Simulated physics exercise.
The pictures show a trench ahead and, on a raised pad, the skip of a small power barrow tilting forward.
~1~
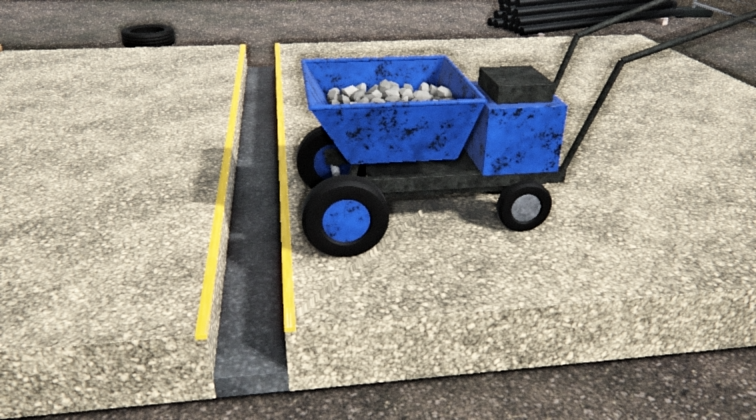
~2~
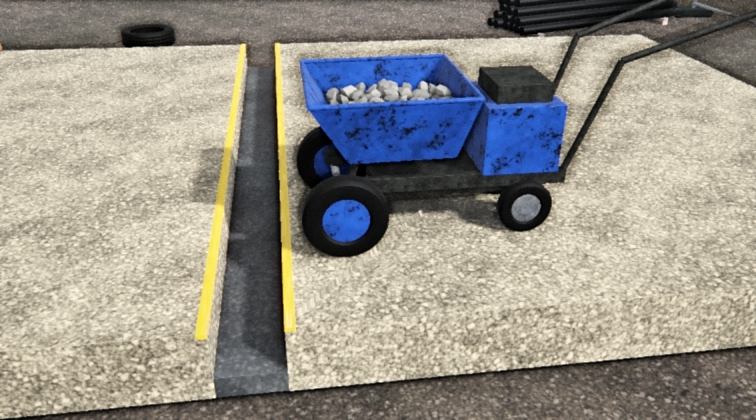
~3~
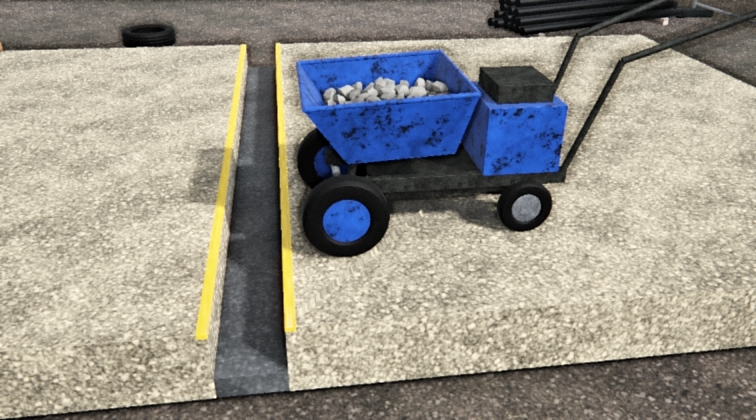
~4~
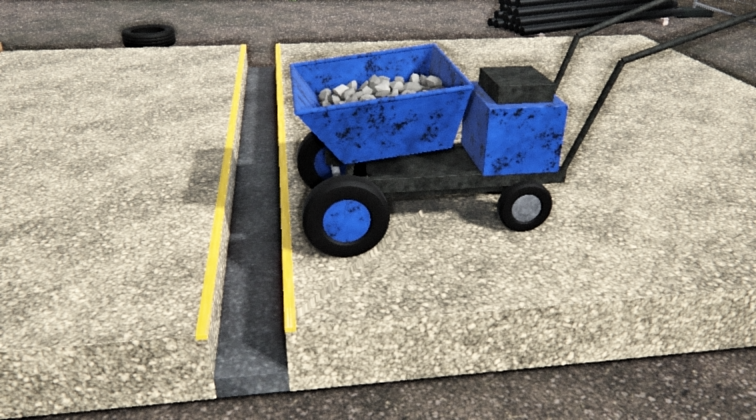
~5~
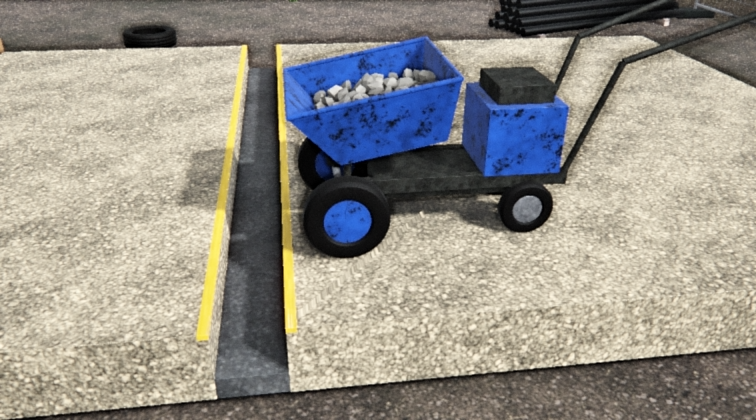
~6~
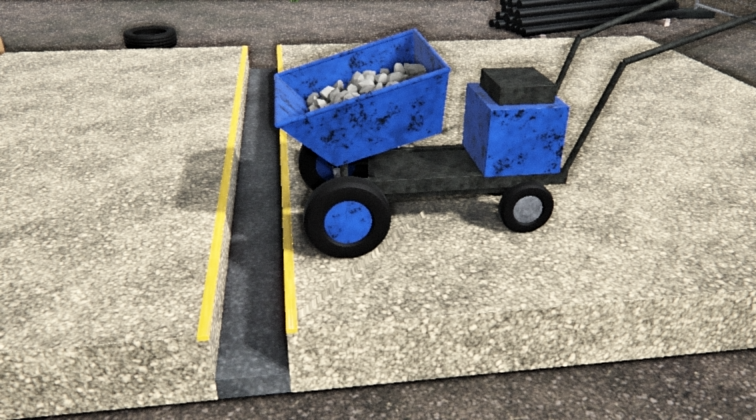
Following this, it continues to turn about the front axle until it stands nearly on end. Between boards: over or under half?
Result: Mostly out.
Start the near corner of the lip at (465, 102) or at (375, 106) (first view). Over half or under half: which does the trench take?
A minority, then a majority.
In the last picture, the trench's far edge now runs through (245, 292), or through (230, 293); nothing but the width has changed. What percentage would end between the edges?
0 % and 10 %, give or take.
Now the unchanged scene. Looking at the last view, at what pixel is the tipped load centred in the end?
It settles centred around (201, 226).
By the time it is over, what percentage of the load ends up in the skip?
Close to 0 per cent, give or take.
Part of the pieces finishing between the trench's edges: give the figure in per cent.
Close to 35 in every hundred pieces.
Soon after the last picture, skip tipped steeply; all in the skip.
A little later, skip tipped right over; nearly all in the skip; a stray few in or heaped over the trench; a small part beyond it; a stray few falling.
Later still, skip tipped right over; about a quarter in the skip; a small part in or heaped over the trench; about two thirds beyond it.
By the end, skip tipped right over; a stray few in the skip; about a third in or heaped over the trench; about two thirds beyond it.
